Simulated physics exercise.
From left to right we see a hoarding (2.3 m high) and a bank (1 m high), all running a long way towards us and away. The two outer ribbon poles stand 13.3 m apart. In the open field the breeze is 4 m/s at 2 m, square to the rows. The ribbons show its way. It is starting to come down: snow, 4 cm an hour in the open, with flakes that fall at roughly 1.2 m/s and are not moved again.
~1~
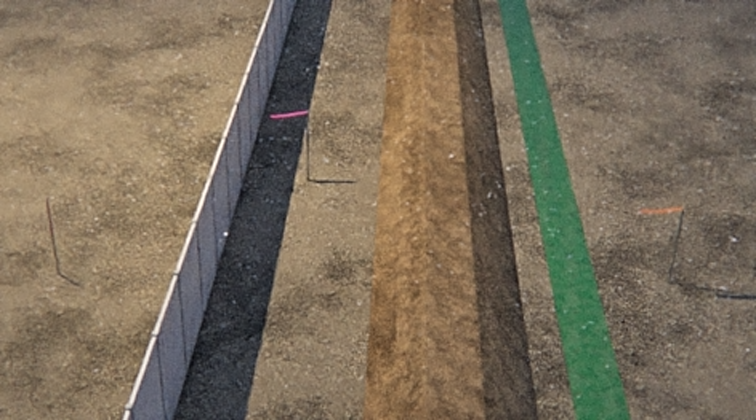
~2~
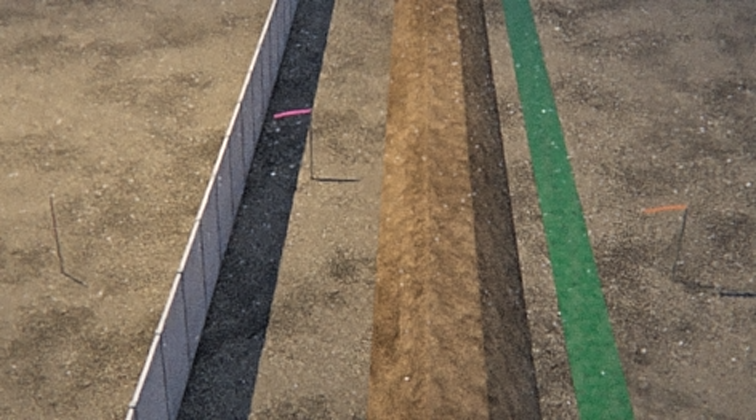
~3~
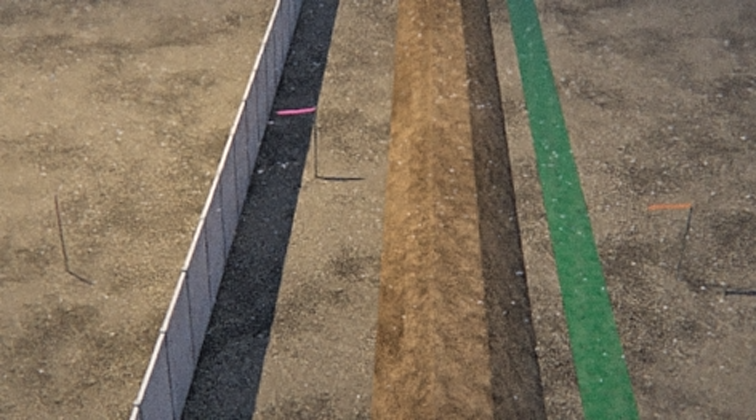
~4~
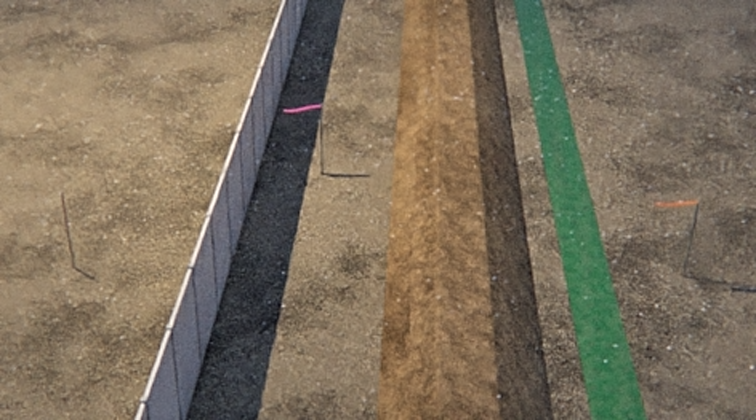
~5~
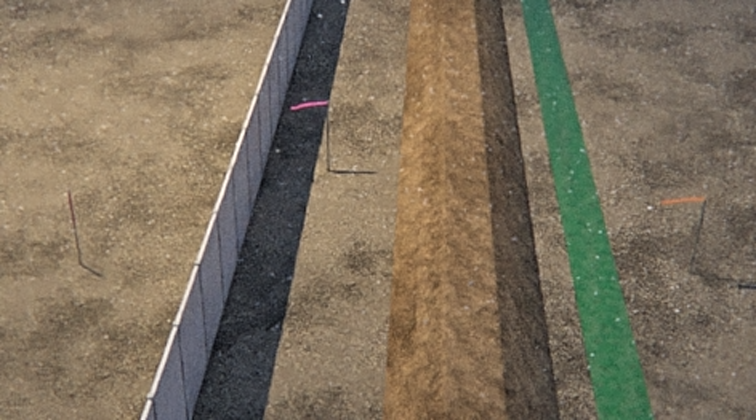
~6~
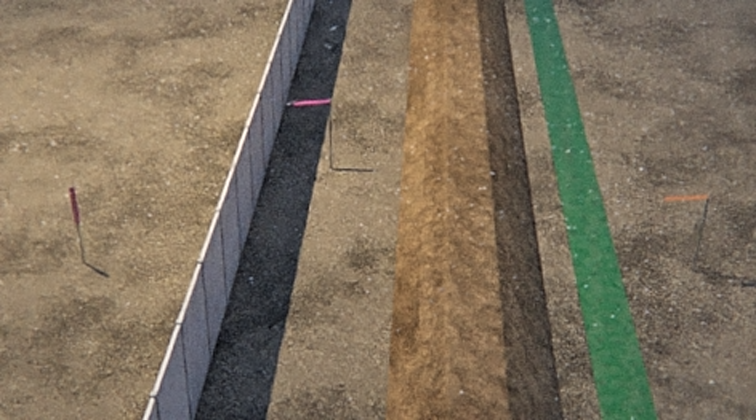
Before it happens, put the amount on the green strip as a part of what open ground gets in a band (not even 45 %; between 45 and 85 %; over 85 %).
It gets more than 85 % of the open amount.
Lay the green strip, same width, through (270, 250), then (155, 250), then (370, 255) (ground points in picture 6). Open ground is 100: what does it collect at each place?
In turn about 90 %, 80 %, 100 %.
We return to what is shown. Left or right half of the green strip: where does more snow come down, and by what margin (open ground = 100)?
The left one, some 10 points more.
10 minutes on, 7 mm on the green strip, 7 mm in the open.
30 minutes on, 21 mm on the green strip, 20 mm in the open.
60 minutes on, 42 mm on the green strip, 40 mm in the open, so the green strip has 105 % of the open amount; the left half of it has 109 %, the right half 100 %.
